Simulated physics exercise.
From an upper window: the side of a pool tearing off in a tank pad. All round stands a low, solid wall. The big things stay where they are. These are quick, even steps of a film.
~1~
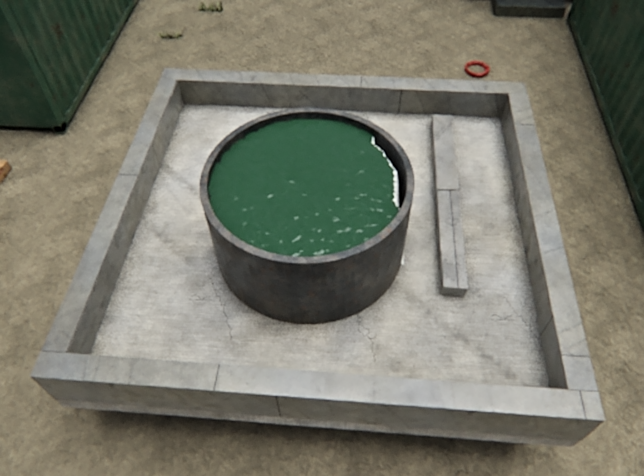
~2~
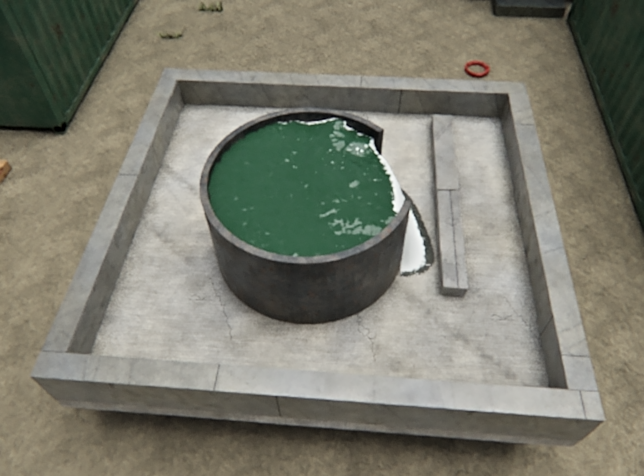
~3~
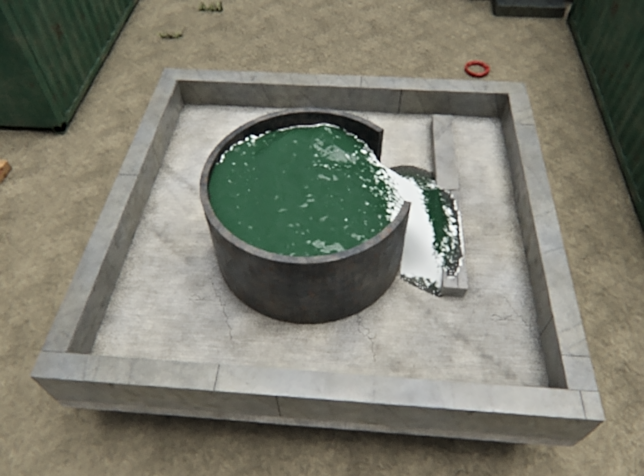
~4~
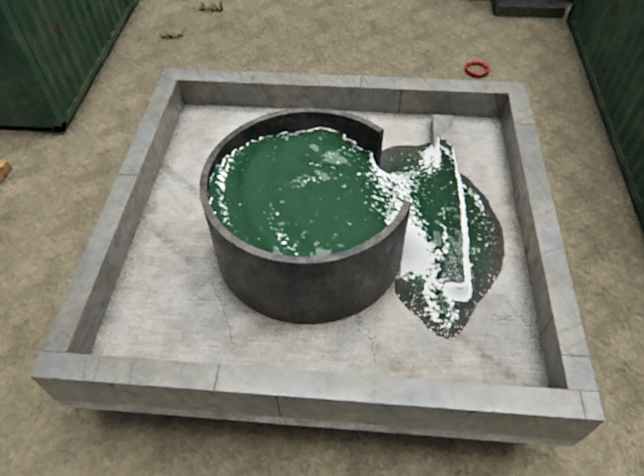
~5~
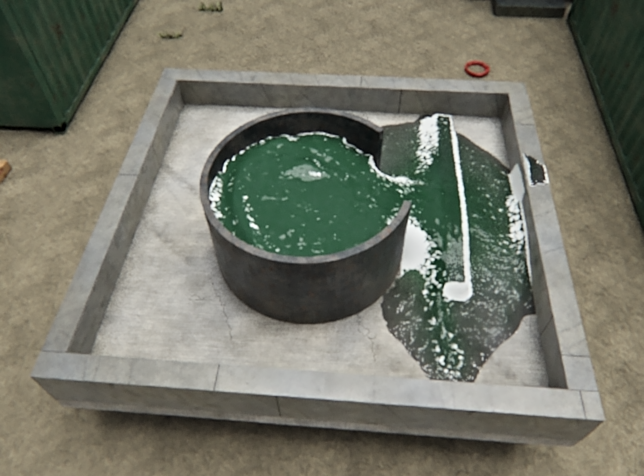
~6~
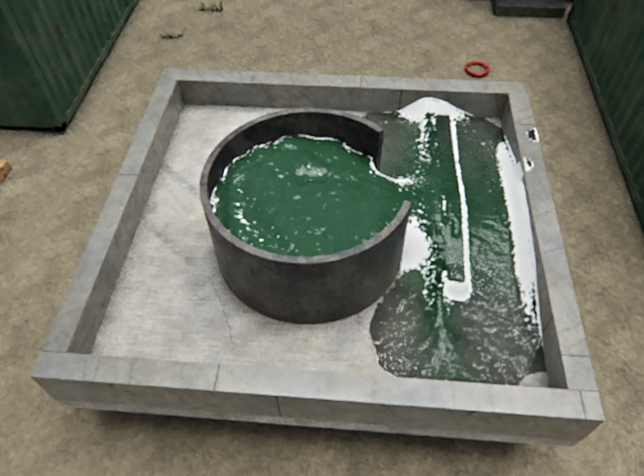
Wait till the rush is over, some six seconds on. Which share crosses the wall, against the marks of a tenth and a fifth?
Over the wall goes less than a tenth.
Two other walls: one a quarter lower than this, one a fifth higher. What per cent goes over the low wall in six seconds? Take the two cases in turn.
Near 8 and 0 in a hundred.
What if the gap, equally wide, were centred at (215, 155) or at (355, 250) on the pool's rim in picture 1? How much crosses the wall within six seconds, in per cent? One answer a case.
About 10 and 14 per cent.
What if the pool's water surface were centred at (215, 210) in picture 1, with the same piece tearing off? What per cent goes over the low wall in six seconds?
Roughly 2 per cent.
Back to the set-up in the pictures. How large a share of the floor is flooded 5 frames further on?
About 50 per cent.
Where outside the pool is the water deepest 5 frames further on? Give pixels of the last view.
Near (466, 121).
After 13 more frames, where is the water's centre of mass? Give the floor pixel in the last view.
I would point to (377, 222).
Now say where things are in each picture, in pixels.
In the first picture, still water in the pool at (307, 182).
In the second picture, water pours out at (397, 207) and has run to a hidden place.
In the third picture, the front is at (423, 175), out from the gap at (396, 212).
In the fourth picture, the front is at (431, 148), out from the gap at (396, 214).
In the fifth picture, water pours out at (396, 214) and has run to (429, 117).
In the sixth picture, water pours out at (396, 214) and has run to (475, 119).
A moment on, water covers 40 % of the floor; the low wall has let 0 % over.
Next, water covers 45 % of the floor; the low wall has let 0 % over.
Then, water covers 70 % of the floor; the low wall has let 3 % over.
Later, water covers 80 % of the floor; the low wall has let 3 % over.
In the end, water covers 80 % of the floor; the low wall has let 3 % over.
